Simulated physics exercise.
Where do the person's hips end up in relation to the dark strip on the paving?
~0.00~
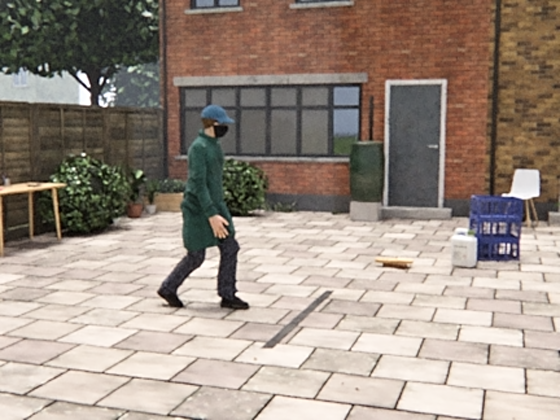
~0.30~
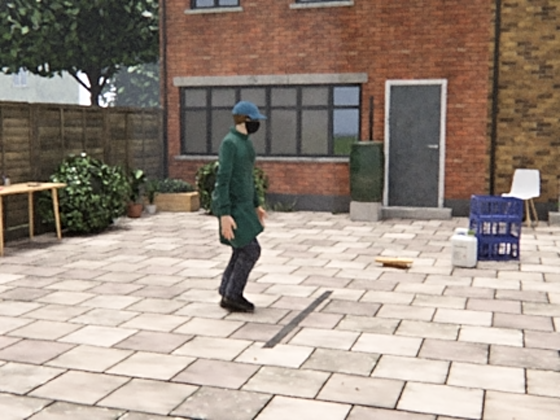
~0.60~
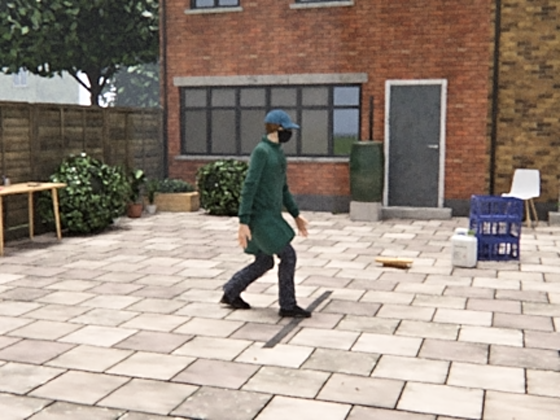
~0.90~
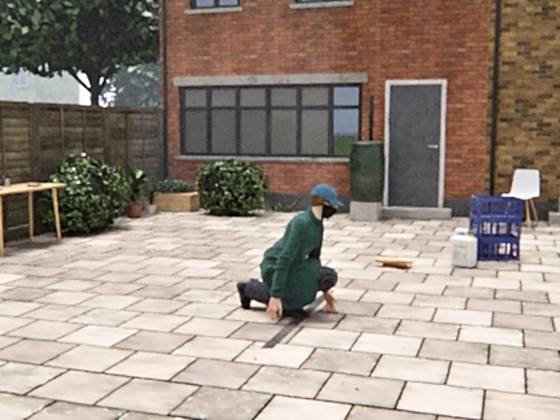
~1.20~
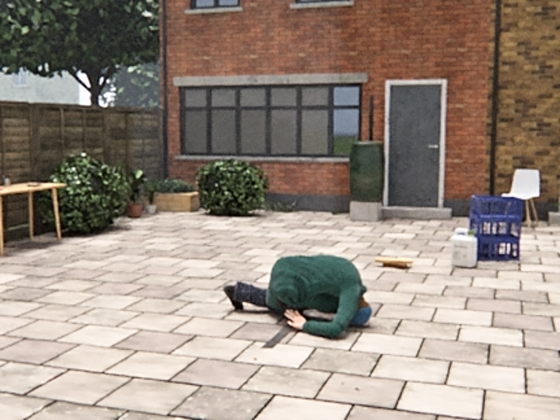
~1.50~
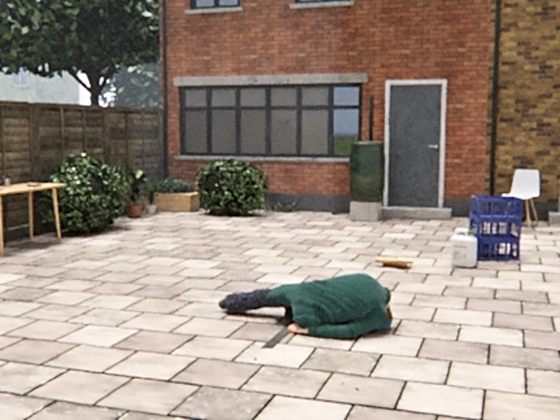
The person's hips end up past the dark strip, having crossed it as the body collapses forward to the right.
